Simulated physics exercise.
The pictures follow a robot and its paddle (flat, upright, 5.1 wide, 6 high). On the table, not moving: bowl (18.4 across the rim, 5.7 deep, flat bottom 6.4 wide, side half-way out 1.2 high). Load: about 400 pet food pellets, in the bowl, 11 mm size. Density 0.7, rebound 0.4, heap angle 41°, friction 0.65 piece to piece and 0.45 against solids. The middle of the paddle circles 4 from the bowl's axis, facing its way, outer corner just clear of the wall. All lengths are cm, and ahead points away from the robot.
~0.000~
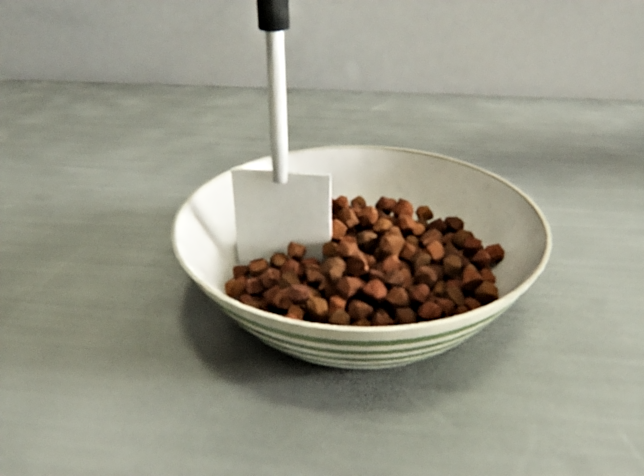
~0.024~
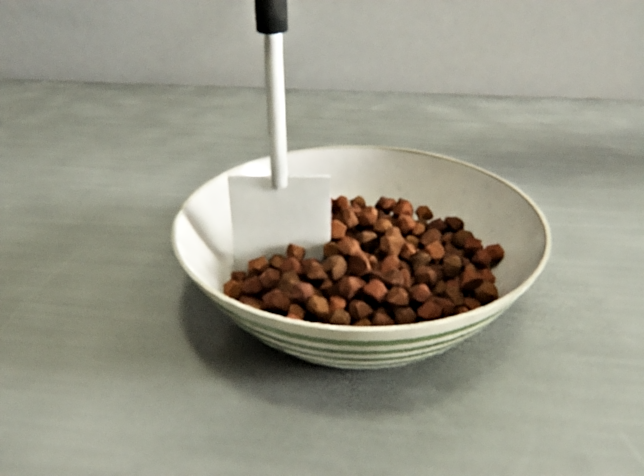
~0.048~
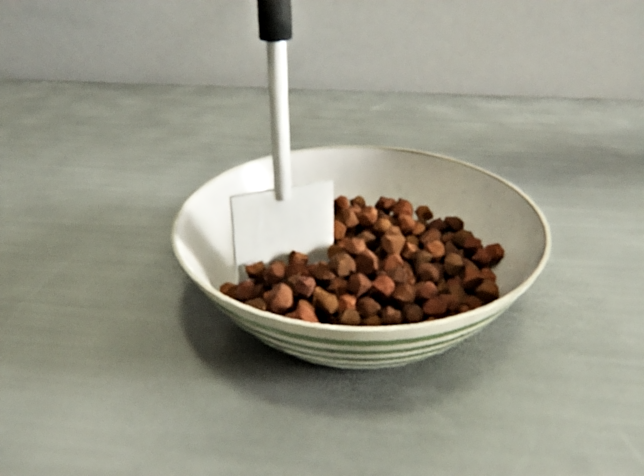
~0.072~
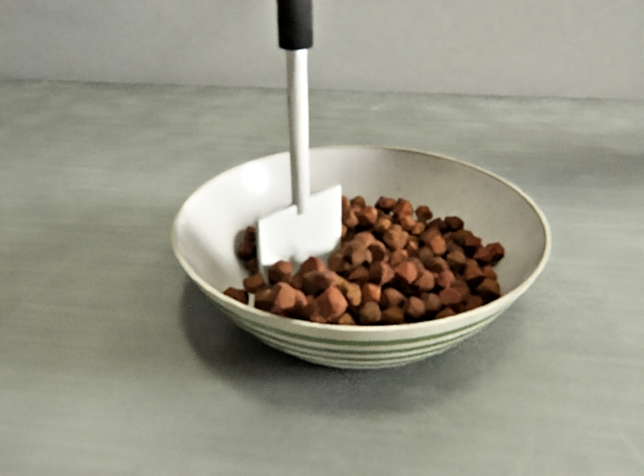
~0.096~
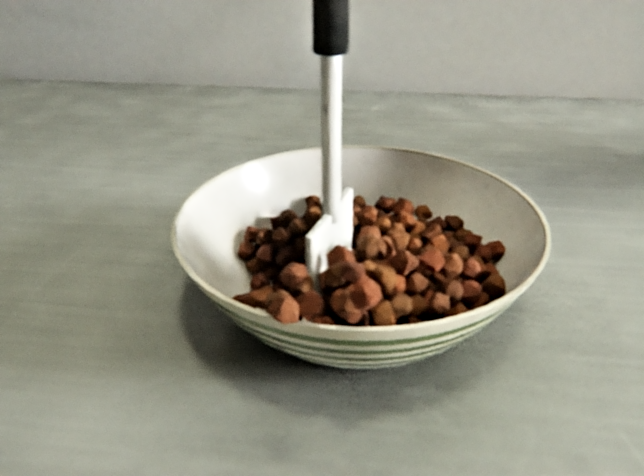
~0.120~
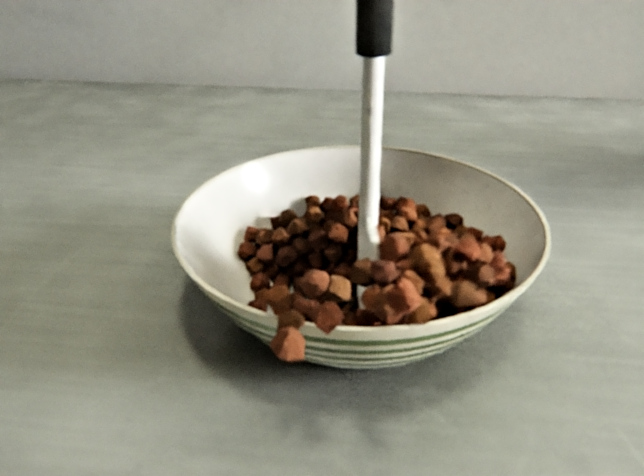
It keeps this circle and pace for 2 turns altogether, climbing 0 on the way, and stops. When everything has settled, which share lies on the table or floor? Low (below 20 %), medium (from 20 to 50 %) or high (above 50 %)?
Answer: High; above 50 % of the pet food pellets finish on the table or floor.
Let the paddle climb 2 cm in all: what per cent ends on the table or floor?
About 45 per cent.
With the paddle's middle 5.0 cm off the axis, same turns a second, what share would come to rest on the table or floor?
Then about 45 per cent.
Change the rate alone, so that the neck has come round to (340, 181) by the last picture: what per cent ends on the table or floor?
Some 55 per cent.
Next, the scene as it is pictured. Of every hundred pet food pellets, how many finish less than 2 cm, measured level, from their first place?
Roughly 5 per cent.
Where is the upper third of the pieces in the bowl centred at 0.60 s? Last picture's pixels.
Around (444, 204).
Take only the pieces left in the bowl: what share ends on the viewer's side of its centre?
About 60 per cent.
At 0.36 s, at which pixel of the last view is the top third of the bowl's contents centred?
At about (238, 208).
After 0.36 s, 340° round, highest piece 11 above the table; 242 in the bowl, 85 on the table or floor, 72 in flight or on the tool.
After 0.60 s, 220° round, highest piece 8 above the table; 207 on the table or floor, 174 in the bowl, 18 in flight or on the tool.
After 0.91 s, 0° round, highest piece 5 above the table; 246 on the table or floor, 152 in the bowl, 1 in flight or on the tool.
After 1.61 s, 0° round, highest piece 5 above the table; 247 on the table or floor, 152 in the bowl.
In the end, 247 on the table or floor, 152 in the bowl. That is 62 % on the table or floor.
